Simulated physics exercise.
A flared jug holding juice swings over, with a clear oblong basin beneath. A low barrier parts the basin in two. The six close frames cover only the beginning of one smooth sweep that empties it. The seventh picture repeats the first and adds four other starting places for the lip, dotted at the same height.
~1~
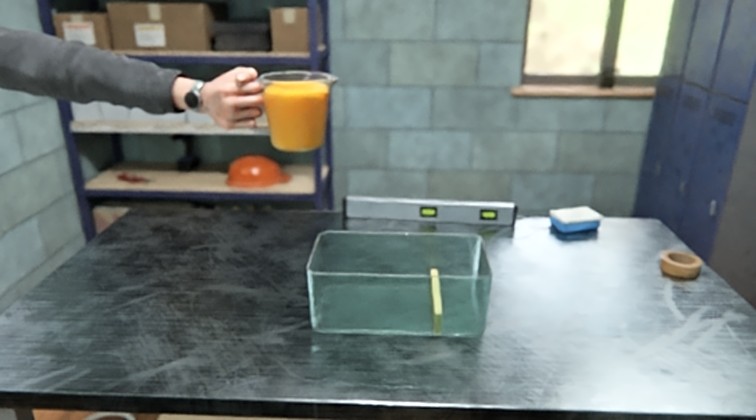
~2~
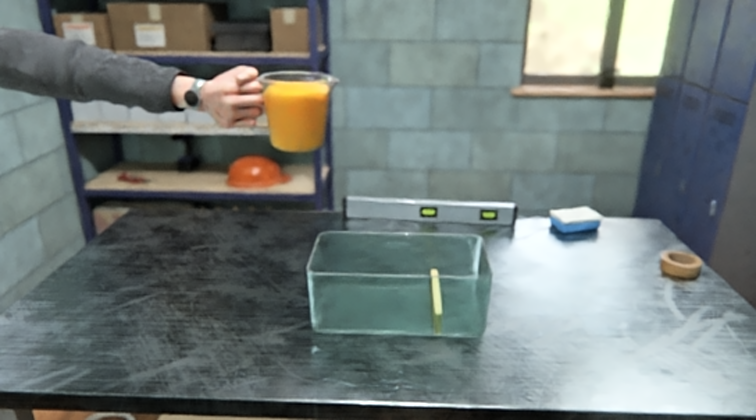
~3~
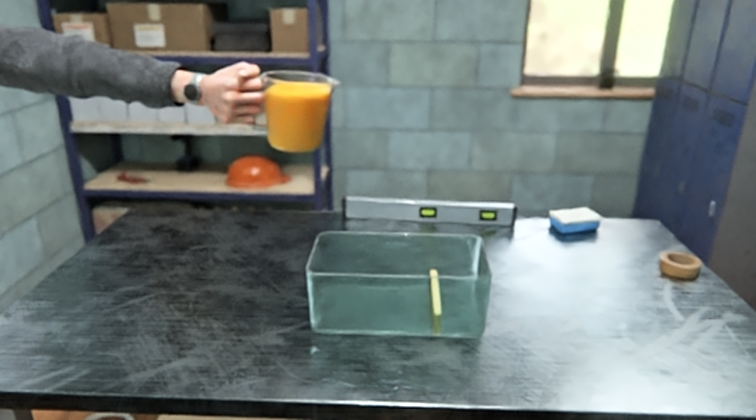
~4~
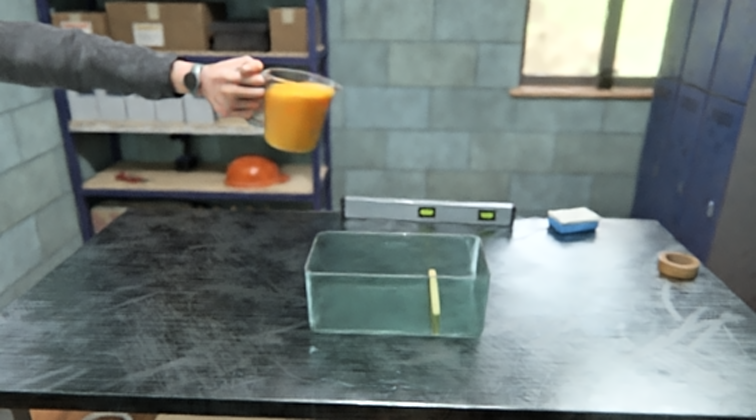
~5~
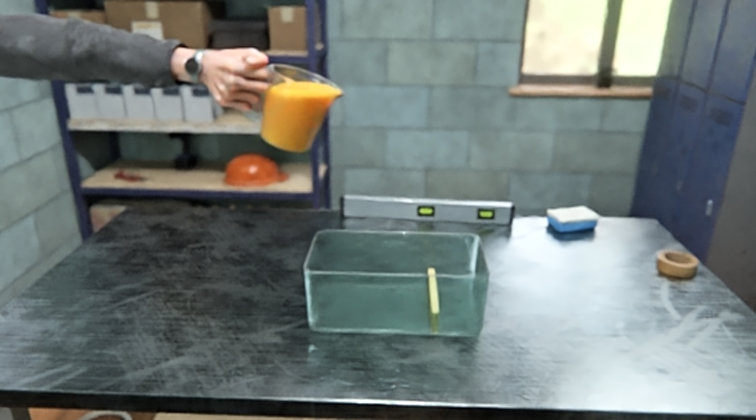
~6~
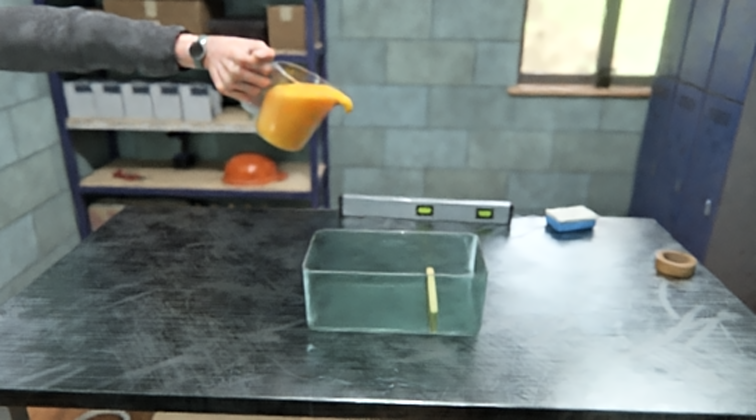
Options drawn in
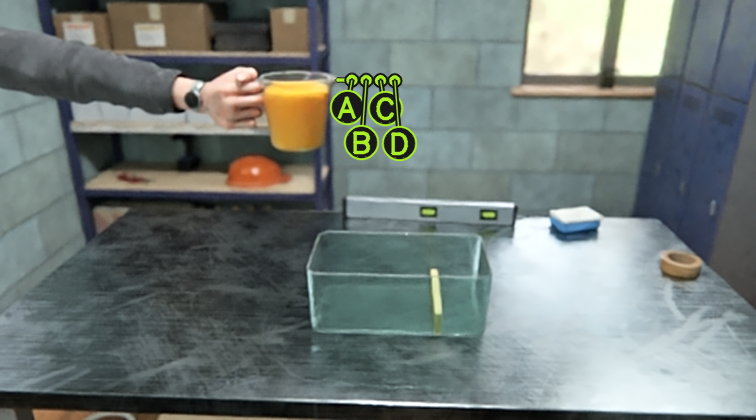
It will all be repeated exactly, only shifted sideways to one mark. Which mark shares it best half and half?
The answer is dot C.
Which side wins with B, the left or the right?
The left side.
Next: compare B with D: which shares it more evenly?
It is D.
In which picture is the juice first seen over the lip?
Picture 6.
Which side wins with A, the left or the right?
More ends on the left.
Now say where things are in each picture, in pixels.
The first frame shows upright, lip at (337, 79); basin from (312, 328) to (485, 334); top of the wall at (436, 290); nothing has left yet.
The second frame shows upright, lip at (338, 81); nothing has left yet.
The third frame shows tipped about 5°, lip at (339, 84); nothing has left yet.
The fourth frame shows tipped about 11°, lip at (341, 88); nothing has left yet.
The fifth frame shows tipped about 19°, lip at (343, 94); nothing has left yet.
The sixth frame shows tipped about 28°, lip at (344, 102); juice is over the lip, down to (348, 111).
On the marked copy, A at (351, 80); B at (366, 80); C at (380, 80); D at (394, 80).
Choosing A, about 88 % ends left of the wall and 8 % right of it; 5 % is lost outside.
Choosing B, about 84 % ends left of the wall and 12 % right of it; 5 % is lost outside.
Choosing C, about 50 % ends left of the wall and 47 % right of it; 3 % is lost outside.
Choosing D, about 30 % ends left of the wall and 66 % right of it; 5 % is lost outside.
